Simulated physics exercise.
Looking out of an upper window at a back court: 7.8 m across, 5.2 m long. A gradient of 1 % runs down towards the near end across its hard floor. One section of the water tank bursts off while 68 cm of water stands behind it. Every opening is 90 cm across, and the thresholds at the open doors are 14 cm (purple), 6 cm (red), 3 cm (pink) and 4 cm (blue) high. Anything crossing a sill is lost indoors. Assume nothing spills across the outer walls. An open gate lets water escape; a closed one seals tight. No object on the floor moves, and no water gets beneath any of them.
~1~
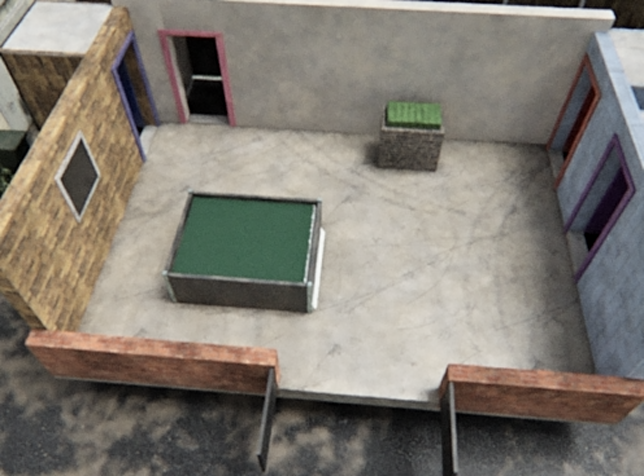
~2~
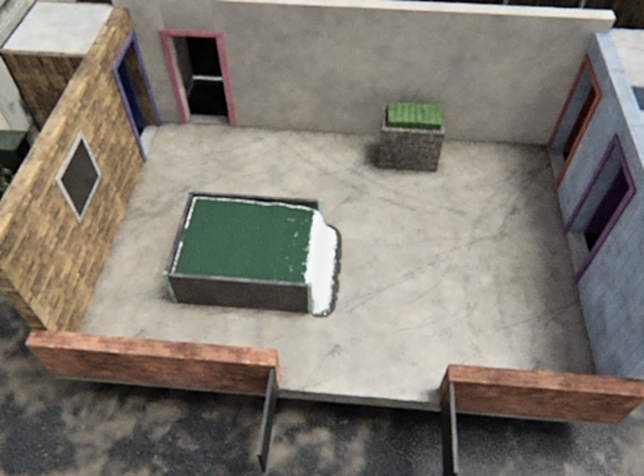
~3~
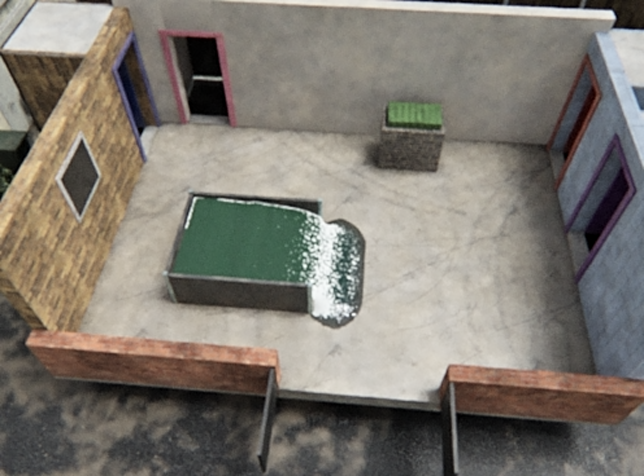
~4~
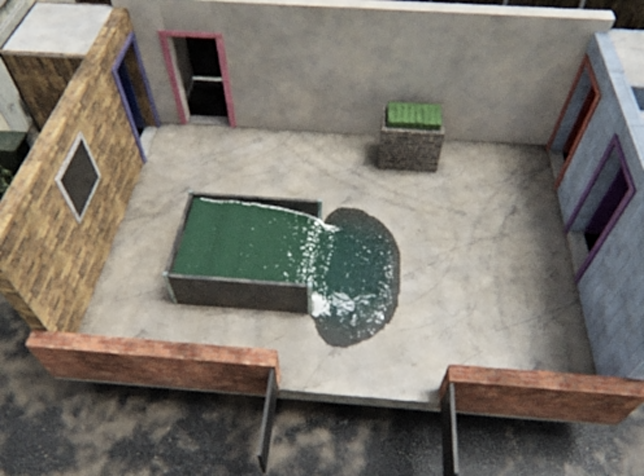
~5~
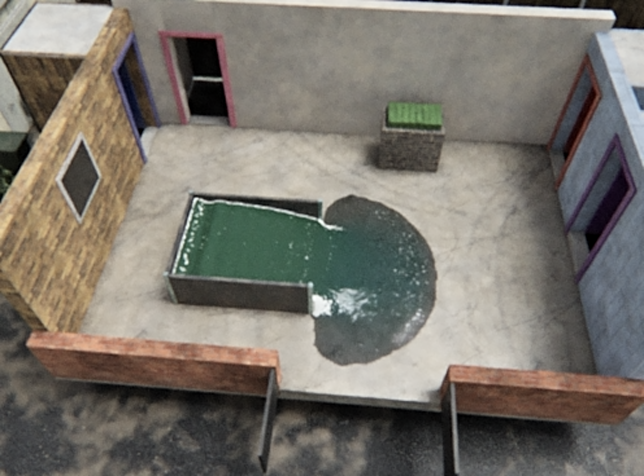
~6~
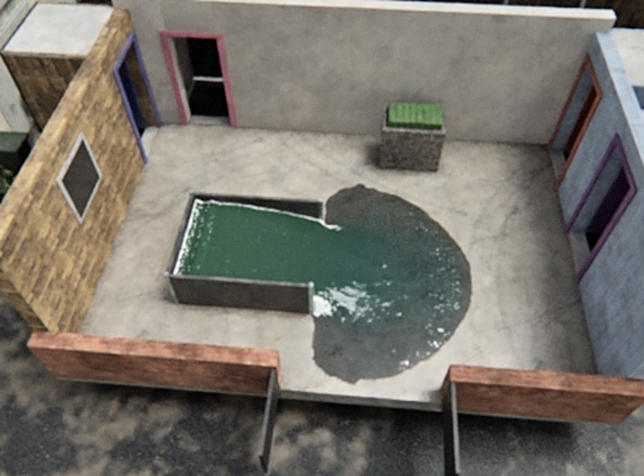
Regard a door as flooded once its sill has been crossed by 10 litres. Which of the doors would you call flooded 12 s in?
I would call the purple door flooded; I would call the red door flooded; I would call the pink door not flooded; I would call the blue door not flooded.
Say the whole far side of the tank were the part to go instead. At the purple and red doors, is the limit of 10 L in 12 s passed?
Purple stays inside, red goes beyond, judged against that limit.
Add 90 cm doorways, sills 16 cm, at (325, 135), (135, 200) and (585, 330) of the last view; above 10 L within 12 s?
Note, doorways in listed order: Stays short, stays short, goes beyond.
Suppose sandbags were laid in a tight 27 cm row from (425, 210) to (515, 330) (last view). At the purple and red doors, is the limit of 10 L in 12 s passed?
Against that limit: Purple under, red above.
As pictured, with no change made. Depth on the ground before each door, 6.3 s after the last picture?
Door by door, in cm: Purple reads 7, red reads 11, pink reads 0, blue reads 0.
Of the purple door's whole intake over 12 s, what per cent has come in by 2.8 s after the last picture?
Around 85 percent.
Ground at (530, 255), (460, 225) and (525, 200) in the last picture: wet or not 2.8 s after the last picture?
Listed in sequence, the spots are drenched, drenched and drenched.
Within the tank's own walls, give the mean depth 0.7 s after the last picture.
Mean depth: Some 35 cm.
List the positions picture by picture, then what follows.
Still water, 68 cm deep, in the water tank at (247, 238), in the first frame.
Water pours out at (314, 259) and has run 0.9 m, to (325, 228); typically 9 cm deep outside, 68 cm at the water tank's back, in the second frame.
The front is at (335, 323), 1.1 m from the gap at (314, 261); 1.2 m2 of floor is under water; 68 cm left at the back of the water tank, in the third frame.
The front is at (369, 333), 1.5 m from the gap at (314, 263); 2.7 m2 of floor is under water; 68 cm left at the back of the water tank, in the fourth frame.
The front is at (428, 307), 1.9 m from the gap at (314, 263); 4.4 m2 of floor is under water; 61 cm left at the back of the water tank, in the fifth frame.
Water pours out at (315, 263) and has run 2.5 m, to (463, 263); typically 6 cm deep outside, 56 cm at the water tank's back, in the sixth frame.
Then, 0.7 s after the last picture water covers 40 % of the floor and is deepest (28 cm) near (320, 292); purple door 16 cm at the sill, 0 L in, red door not reached, pink door not reached, blue door not reached.
Then, 1.5 s after the last picture water covers 45 % of the floor and is deepest (40 cm) near (601, 399); purple door 25 cm at the sill, 22 L in, red door 6 cm at the sill, 0 L in, pink door not reached, blue door not reached.
Then, 2.8 s after the last picture water covers 50 % of the floor and is deepest (24 cm) near (498, 391); purple door 20 cm at the sill, 64 L in, red door 16 cm at the sill, 29 L in, pink door not reached, blue door not reached.
Then, 6.3 s after the last picture water covers 65 % of the floor and is deepest (12 cm) near (486, 181); purple door 7 cm at the sill, 76 L in, red door 11 cm at the sill, 116 L in, pink door not reached, blue door not reached.
Then, 11.3 s after the last picture water covers 90 % of the floor and is deepest (10 cm) near (562, 396); purple door 4 cm at the sill, 76 L in, red door 3 cm at the sill, 138 L in, pink door 2 cm at the sill, 0 L in, blue door 5 cm at the sill, 2 L in.
